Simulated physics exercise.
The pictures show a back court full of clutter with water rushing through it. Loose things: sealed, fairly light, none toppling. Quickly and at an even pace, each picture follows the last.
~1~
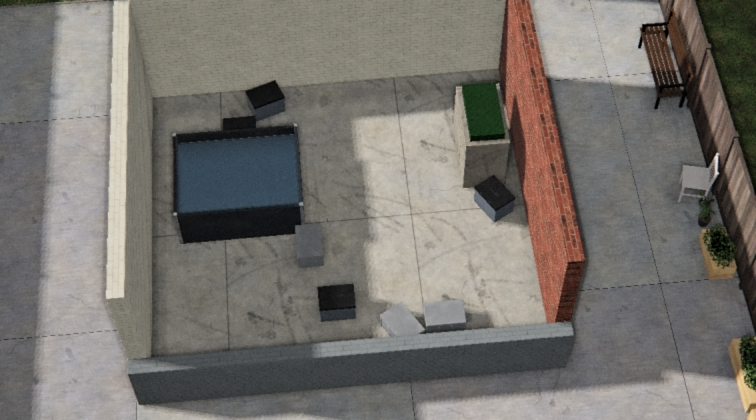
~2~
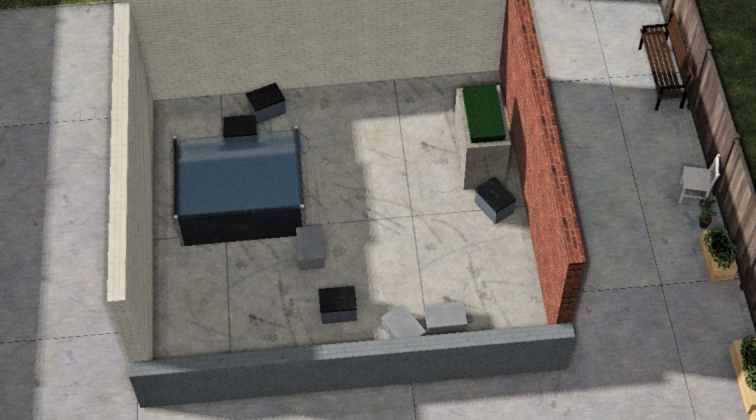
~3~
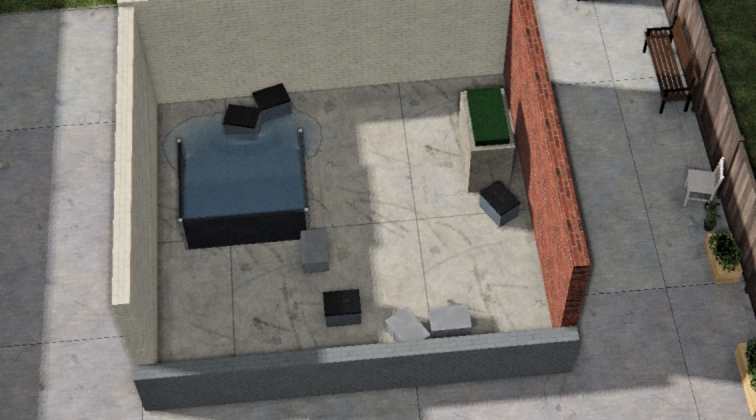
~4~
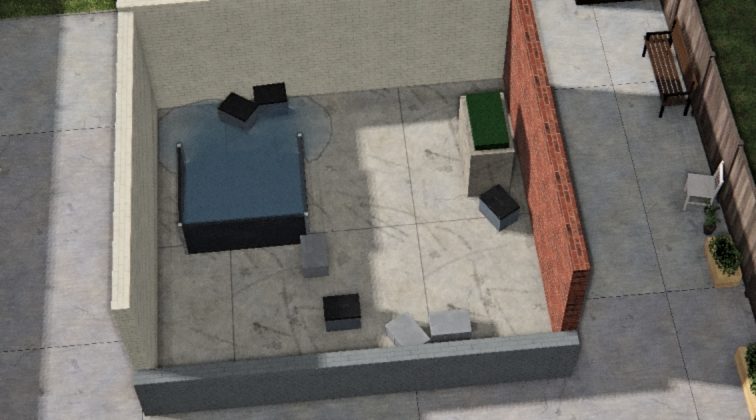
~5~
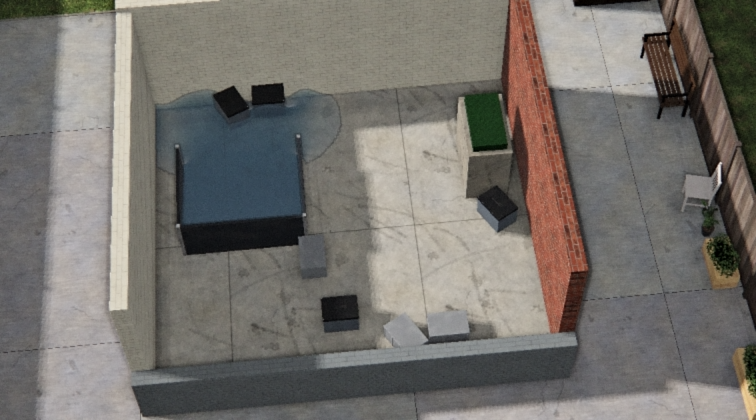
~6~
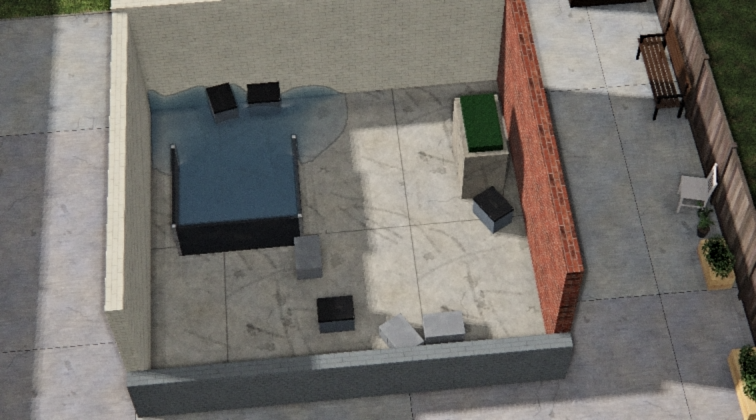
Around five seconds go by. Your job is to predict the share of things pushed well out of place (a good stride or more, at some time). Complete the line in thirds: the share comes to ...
The share comes to less than a third.
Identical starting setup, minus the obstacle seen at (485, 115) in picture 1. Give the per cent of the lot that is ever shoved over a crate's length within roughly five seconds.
Close to 40 %.
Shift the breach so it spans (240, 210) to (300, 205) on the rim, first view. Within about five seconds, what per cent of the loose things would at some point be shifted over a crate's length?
Roughly 60 %.
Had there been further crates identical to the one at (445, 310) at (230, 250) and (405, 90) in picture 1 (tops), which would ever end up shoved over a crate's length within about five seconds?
The first came up short, and the other did it.
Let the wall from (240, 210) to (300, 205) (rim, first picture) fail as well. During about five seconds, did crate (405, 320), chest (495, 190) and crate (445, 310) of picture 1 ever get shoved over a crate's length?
As listed: Swept aside, less than that, swept aside.
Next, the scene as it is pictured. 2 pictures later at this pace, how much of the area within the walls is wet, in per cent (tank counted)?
About 25 in a hundred.
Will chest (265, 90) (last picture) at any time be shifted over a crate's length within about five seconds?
Note - travel: Beyond that distance.
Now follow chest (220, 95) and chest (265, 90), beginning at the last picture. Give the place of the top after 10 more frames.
Roughly (169, 125), then (375, 112).
A moment on, 1 of 7 are well off their spots; 2 afloat.
Next, 2 of 7 are well off their spots; 2 afloat.
Later, 2 of 7 are well off their spots; 1 afloat.
In the end, 2 of 7 are well off their spots, and 2 have been at some point; 2 afloat.
